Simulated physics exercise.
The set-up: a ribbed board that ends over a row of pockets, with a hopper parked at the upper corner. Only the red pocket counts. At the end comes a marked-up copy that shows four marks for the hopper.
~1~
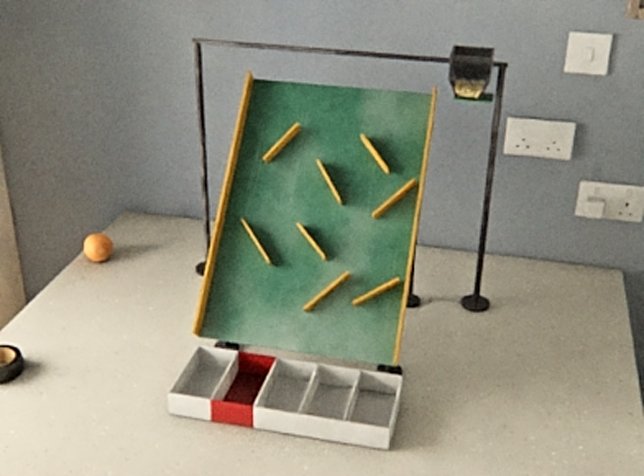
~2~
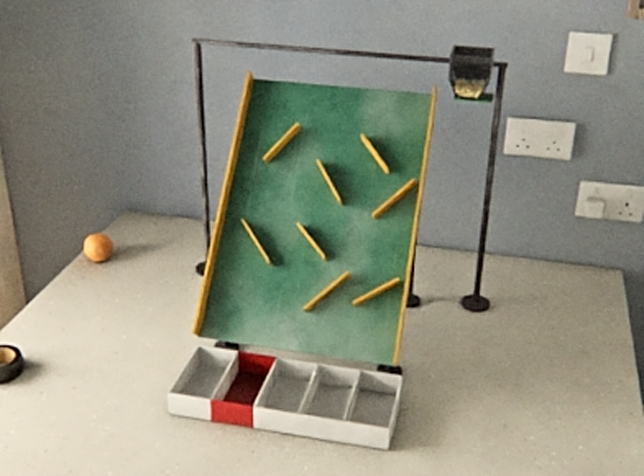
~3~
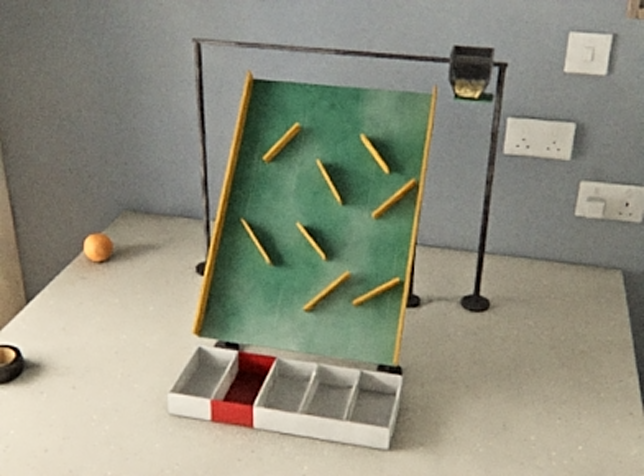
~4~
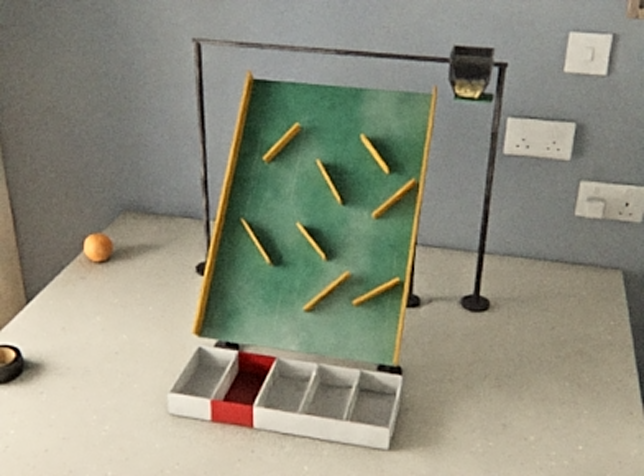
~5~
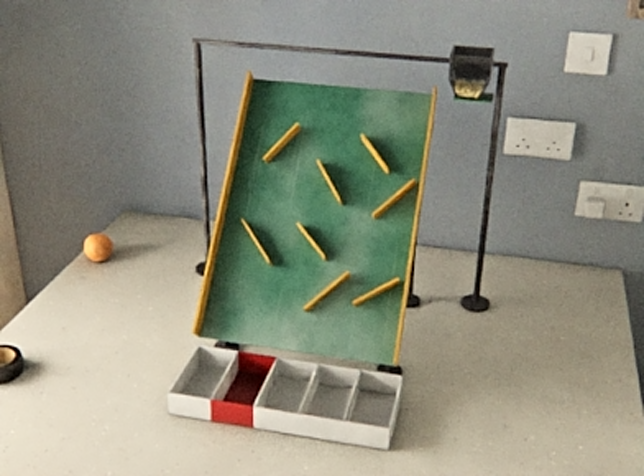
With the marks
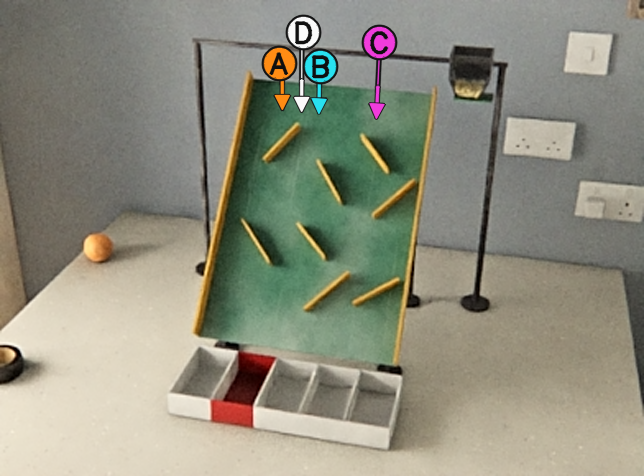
On a pale tabletop, a green sloping board with yellow ribs stands above a row of pockets, one red, nothing moving.
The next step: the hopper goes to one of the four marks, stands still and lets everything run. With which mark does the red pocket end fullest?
C.
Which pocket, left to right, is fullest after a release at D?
It is the first one.
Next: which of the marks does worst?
The answer is A.
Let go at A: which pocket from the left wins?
The first from the left.
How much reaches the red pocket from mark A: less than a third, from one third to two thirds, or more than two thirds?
Less than a third.
On the marked copy, mark A meets the board at (282, 104); mark B meets the board at (318, 108); mark C meets the board at (376, 113); mark D meets the board at (301, 106).
For mark A, a small part in the red pocket, most in other pockets, a small part outside the box.
For mark B, about a third in the red pocket, about two thirds in other pockets, a stray few outside the box.
For mark C, most in the red pocket, about a quarter in other pockets.
For mark D, about a quarter in the red pocket, about two thirds in other pockets, a small part outside the box.
